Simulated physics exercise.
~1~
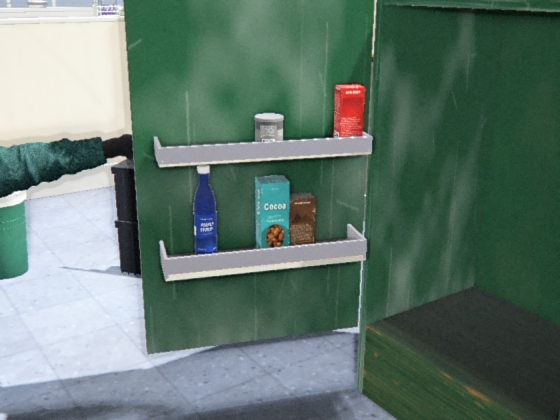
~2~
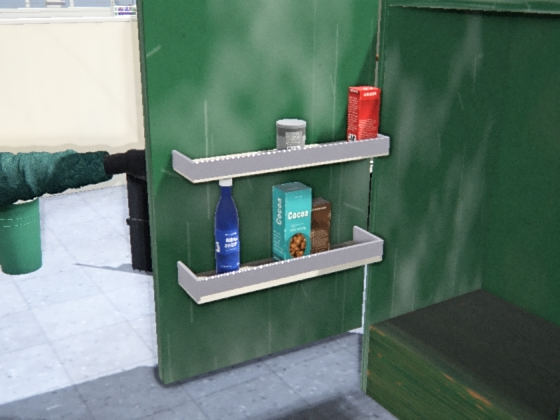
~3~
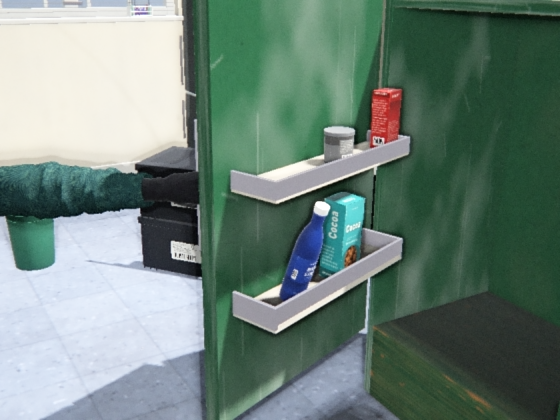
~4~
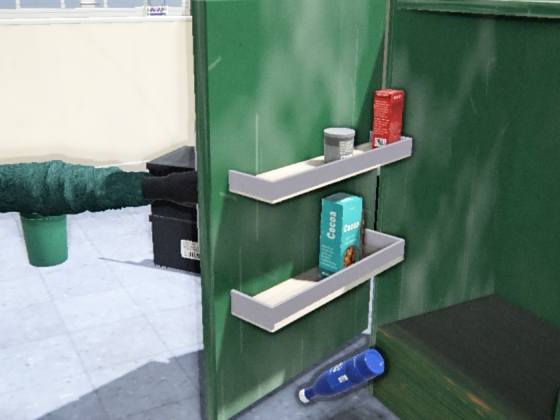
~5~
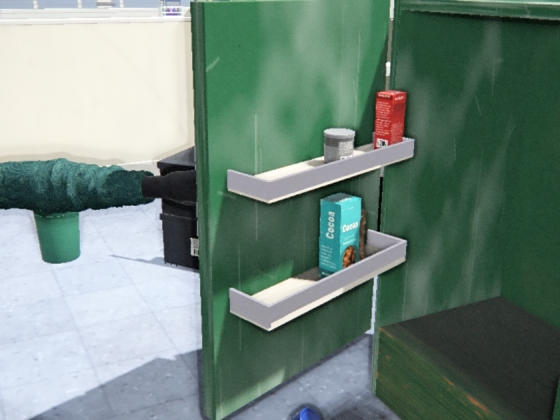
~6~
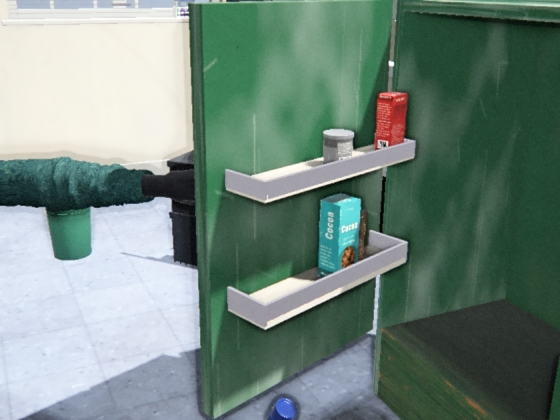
A blue bottle tipped over and fell from the lower rack of a green cabinet door as the door swung and stopped, landing on the floor below, while the two cartons, the grey tin and the red carton stayed in the racks.
